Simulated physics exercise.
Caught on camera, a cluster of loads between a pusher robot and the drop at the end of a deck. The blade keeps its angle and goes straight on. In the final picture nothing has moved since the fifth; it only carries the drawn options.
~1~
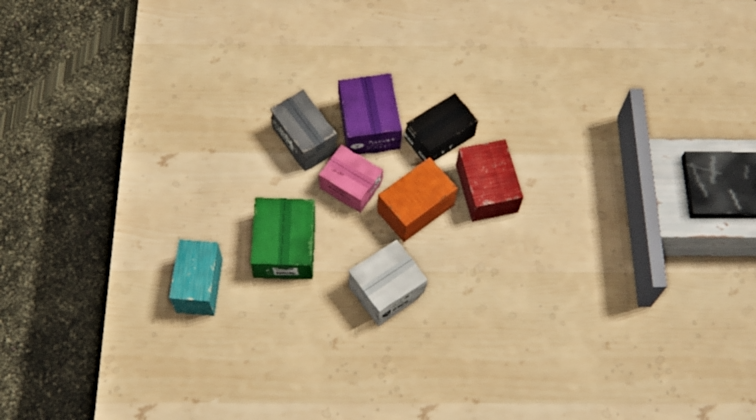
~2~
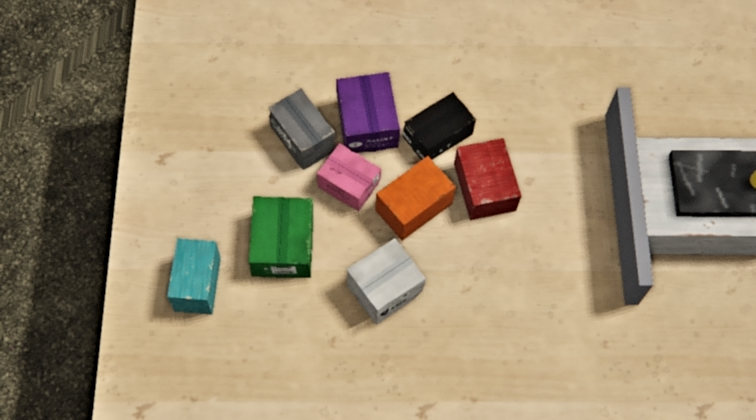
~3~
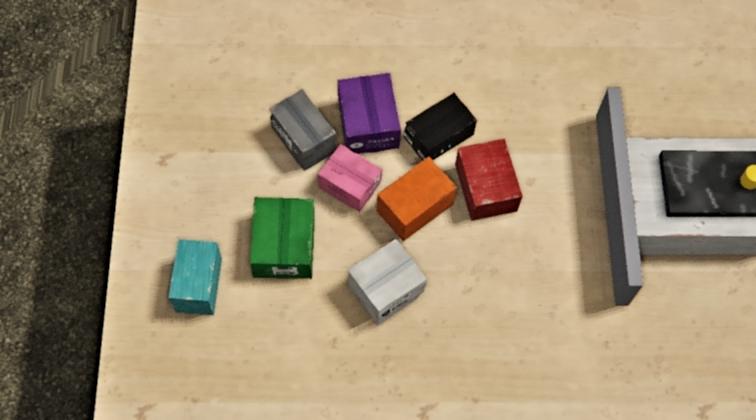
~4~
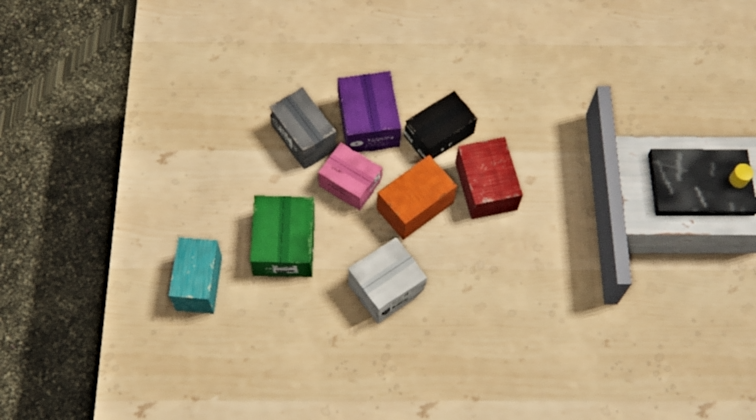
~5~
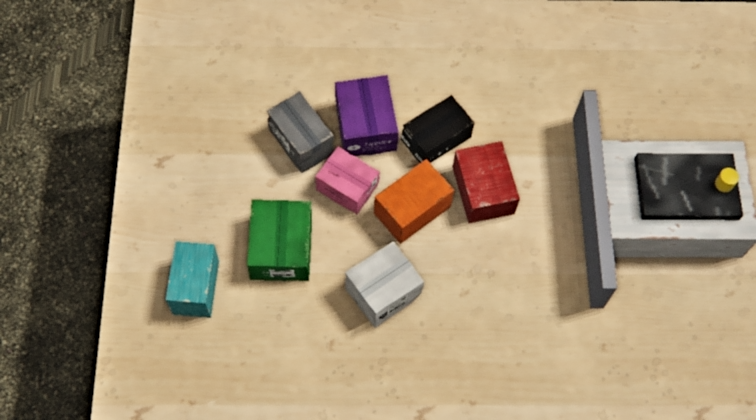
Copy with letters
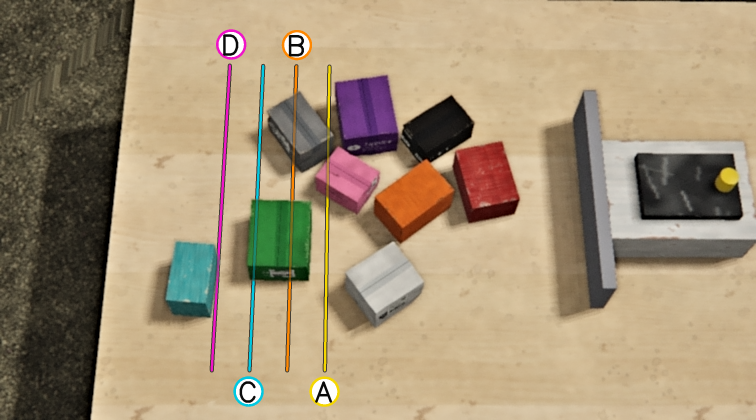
Nine small boxes in different colours sit clustered on a pale wooden deck seen from above, with a dark, rough floor beyond its left edge. Turquoise and green lie lower left, white below orange and pink, grey, purple and black along the top, and red at right. From the right, a pusher robot with a wide grey blade slides steadily left, its yellow knob coming into view, while the boxes stay put.
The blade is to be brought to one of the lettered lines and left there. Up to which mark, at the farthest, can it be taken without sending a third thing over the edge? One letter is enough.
Stop at D.
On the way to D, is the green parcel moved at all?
By then, yes.
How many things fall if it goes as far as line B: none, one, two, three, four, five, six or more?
The count is none.
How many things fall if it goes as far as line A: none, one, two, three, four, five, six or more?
In all, none.
On the marked copy, A at (327, 209); B at (292, 209); C at (257, 208); D at (221, 208).
Following D. Soon after the start, robot (545, 185); purple box (358, 115); black box (418, 124).
Later, robot (408, 184); grey parcel (185, 125); turquoise crate (174, 286).
In the end, robot (304, 183); turquoise crate over the edge; grey parcel over the edge; two fallen.
As for the rest, A is within the limit but short; B is within the limit but short; C is within the limit but short.
